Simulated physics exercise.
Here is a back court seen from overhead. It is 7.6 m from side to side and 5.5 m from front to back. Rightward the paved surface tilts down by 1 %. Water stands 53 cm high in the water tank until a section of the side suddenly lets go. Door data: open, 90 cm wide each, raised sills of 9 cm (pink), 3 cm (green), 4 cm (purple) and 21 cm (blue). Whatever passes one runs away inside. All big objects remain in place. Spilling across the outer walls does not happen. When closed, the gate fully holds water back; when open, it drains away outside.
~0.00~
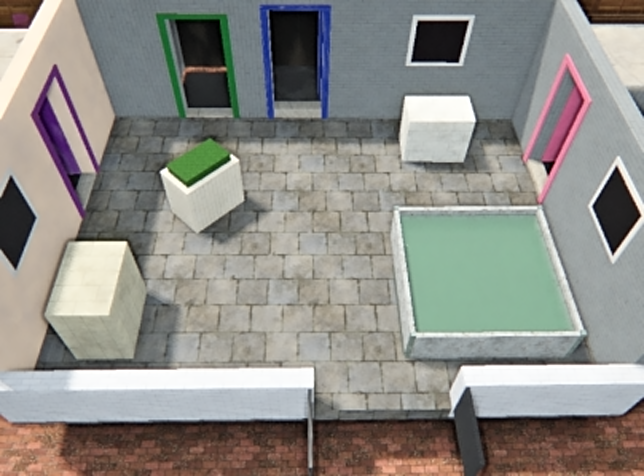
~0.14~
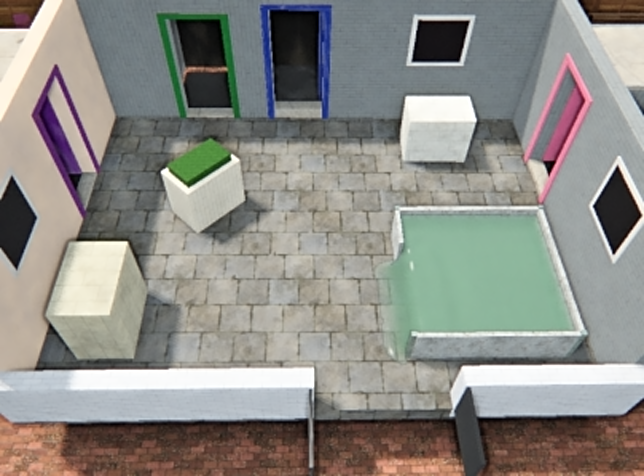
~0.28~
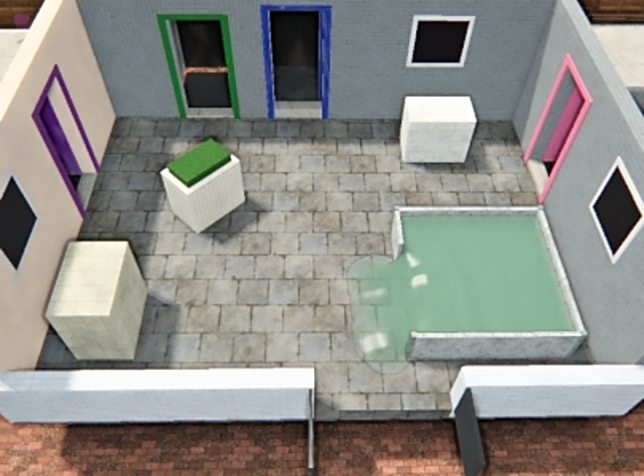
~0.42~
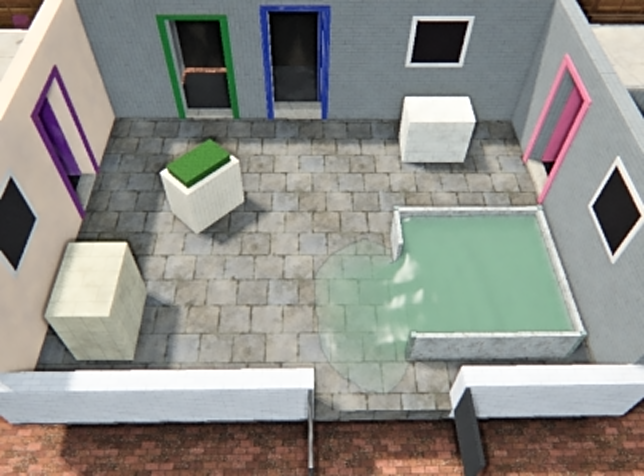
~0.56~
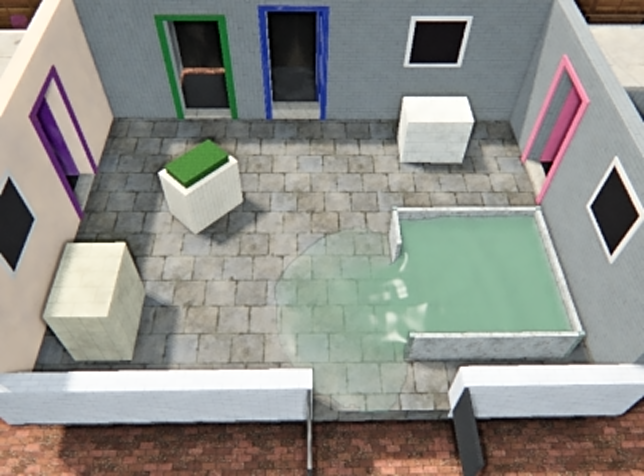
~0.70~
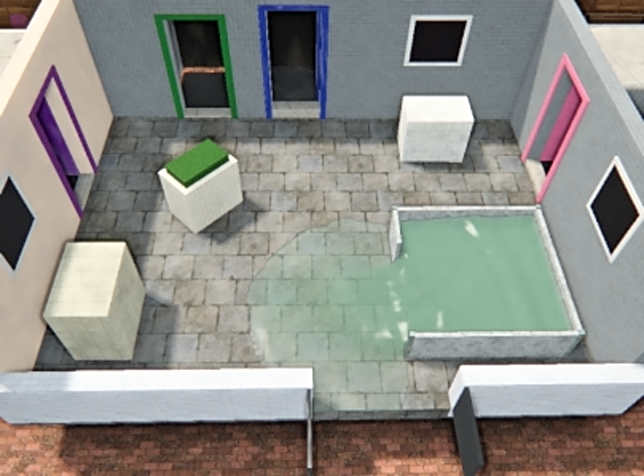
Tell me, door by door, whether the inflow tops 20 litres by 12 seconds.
At the pink door it falls short; at the green door it tops it; at the purple door it tops it; at the blue door it falls short.
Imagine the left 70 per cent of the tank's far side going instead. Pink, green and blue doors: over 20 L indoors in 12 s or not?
Note: Pink beyond the mark, green beyond the mark, blue short of the mark.
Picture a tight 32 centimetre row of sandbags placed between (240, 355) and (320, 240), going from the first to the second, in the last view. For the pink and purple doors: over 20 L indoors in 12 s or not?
Checking the limit, pink is fine, purple is fine.
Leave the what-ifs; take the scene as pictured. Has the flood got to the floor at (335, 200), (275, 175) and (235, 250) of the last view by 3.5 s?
First spot bone dry, second soaked, third soaked.
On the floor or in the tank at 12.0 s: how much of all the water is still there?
I'd put it at some 82 percent still there.
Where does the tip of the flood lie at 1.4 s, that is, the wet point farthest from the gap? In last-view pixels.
(136, 279).
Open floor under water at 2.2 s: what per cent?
I'd say around 35 %.
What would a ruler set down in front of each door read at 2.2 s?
Door by door, in cm: Pink reads 0, green reads 0, purple reads 0, blue reads 0.
After 1.4 s water covers 30 % of the floor and is deepest (27 cm) near (393, 319); pink door not reached, green door not reached, purple door not reached, blue door not reached.
After 2.2 s water covers 35 % of the floor and is deepest (28 cm) near (146, 356); pink door not reached, green door not reached, purple door not reached, blue door not reached.
After 3.5 s water covers 45 % of the floor and is deepest (28 cm) near (40, 395); pink door not reached, green door not reached, purple door 9 cm at the sill, 4 L in, blue door not reached.
After 7.0 s water covers 70 % of the floor and is deepest (14 cm) near (98, 167); pink door not reached, green door 8 cm at the sill, 32 L in, purple door 6 cm at the sill, 35 L in, blue door 5 cm at the sill, 0 L in.
After 12.0 s water covers 95 % of the floor and is deepest (14 cm) near (545, 223); pink door 7 cm at the sill, 0 L in, green door 4 cm at the sill, 69 L in, purple door 4 cm at the sill, 41 L in, blue door 3 cm at the sill, 0 L in.
